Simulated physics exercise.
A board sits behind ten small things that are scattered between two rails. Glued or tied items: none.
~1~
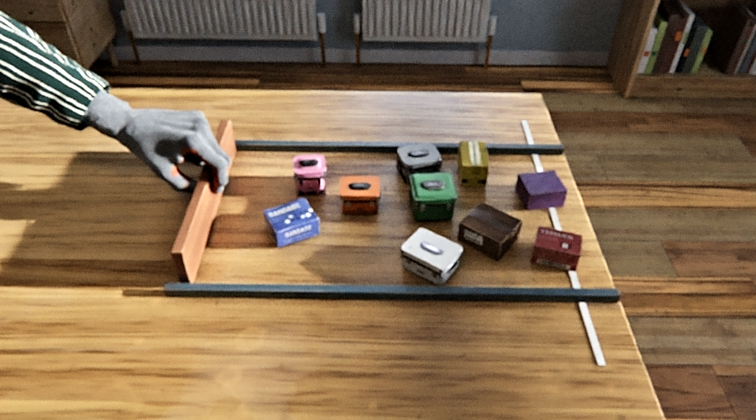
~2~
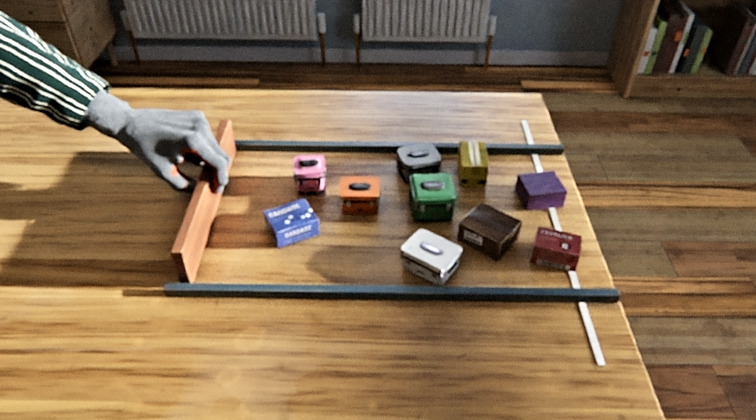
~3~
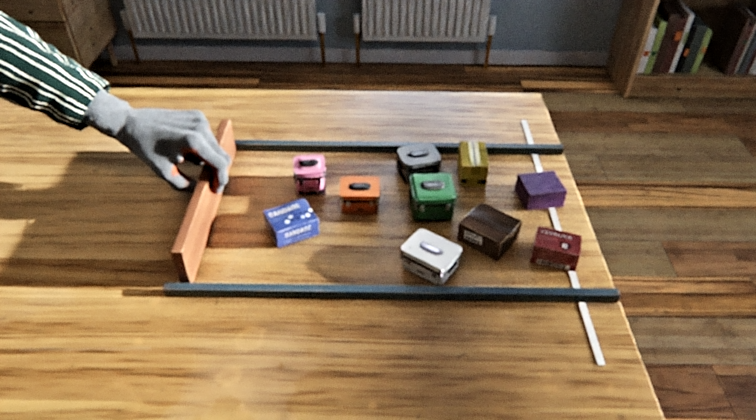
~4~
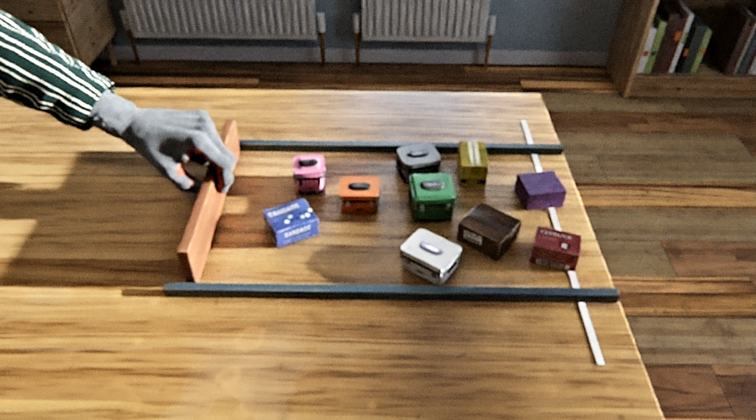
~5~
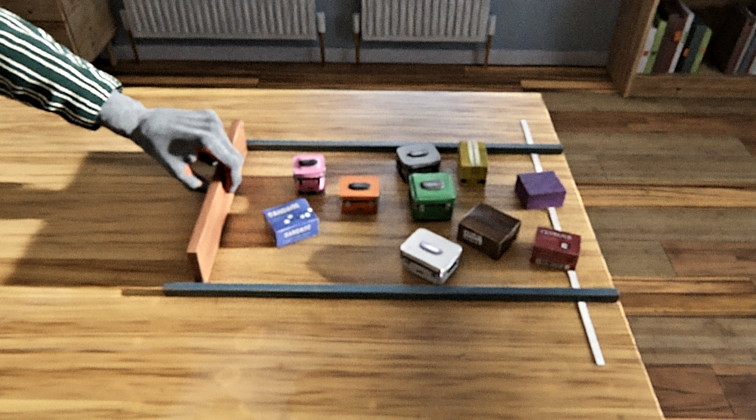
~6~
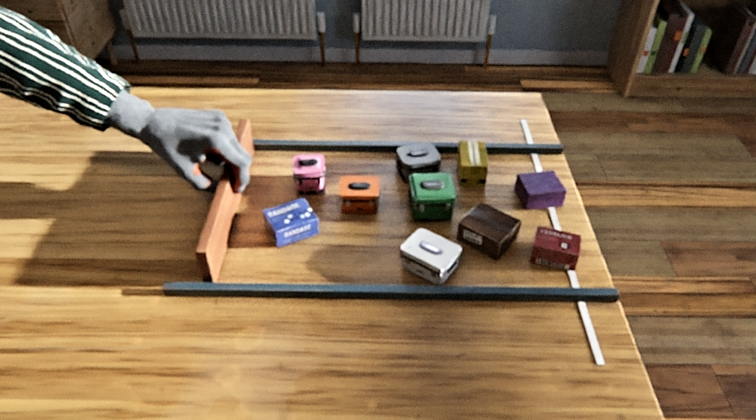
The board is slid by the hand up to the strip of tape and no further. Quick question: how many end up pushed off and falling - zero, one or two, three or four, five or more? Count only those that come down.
Five or more.
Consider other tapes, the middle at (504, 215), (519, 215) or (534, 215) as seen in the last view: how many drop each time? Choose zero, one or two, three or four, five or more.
Place by place: One or two, then one to two, then either three or four.
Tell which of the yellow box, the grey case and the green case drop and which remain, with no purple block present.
Yellow box - gone; grey case - safe; green case - gone.
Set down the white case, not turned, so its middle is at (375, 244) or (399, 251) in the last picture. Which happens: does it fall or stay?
Taking them in order, it stays put and then it stays put.
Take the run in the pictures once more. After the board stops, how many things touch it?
At rest, 5 are in contact.
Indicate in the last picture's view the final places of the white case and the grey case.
About (593, 267), and the other about (554, 158).
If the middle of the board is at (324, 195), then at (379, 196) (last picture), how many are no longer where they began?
3, then 6.
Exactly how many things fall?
Count: 5.
A little later, none off yet; purple block at rest near (540, 190); red box at rest near (556, 248); brown box at rest near (489, 230).
Next, none off yet; purple block at rest near (540, 190); red box at rest near (556, 248); brown box shifted a little near (501, 235).
Later still, none off yet; purple block shifted about its own width near (582, 185); red box tilted well over near (629, 281); brown box shifted well along near (580, 237).
When it is over, the number that fall off is five or more; down, green case, yellow box, brown box, red box and purple block.
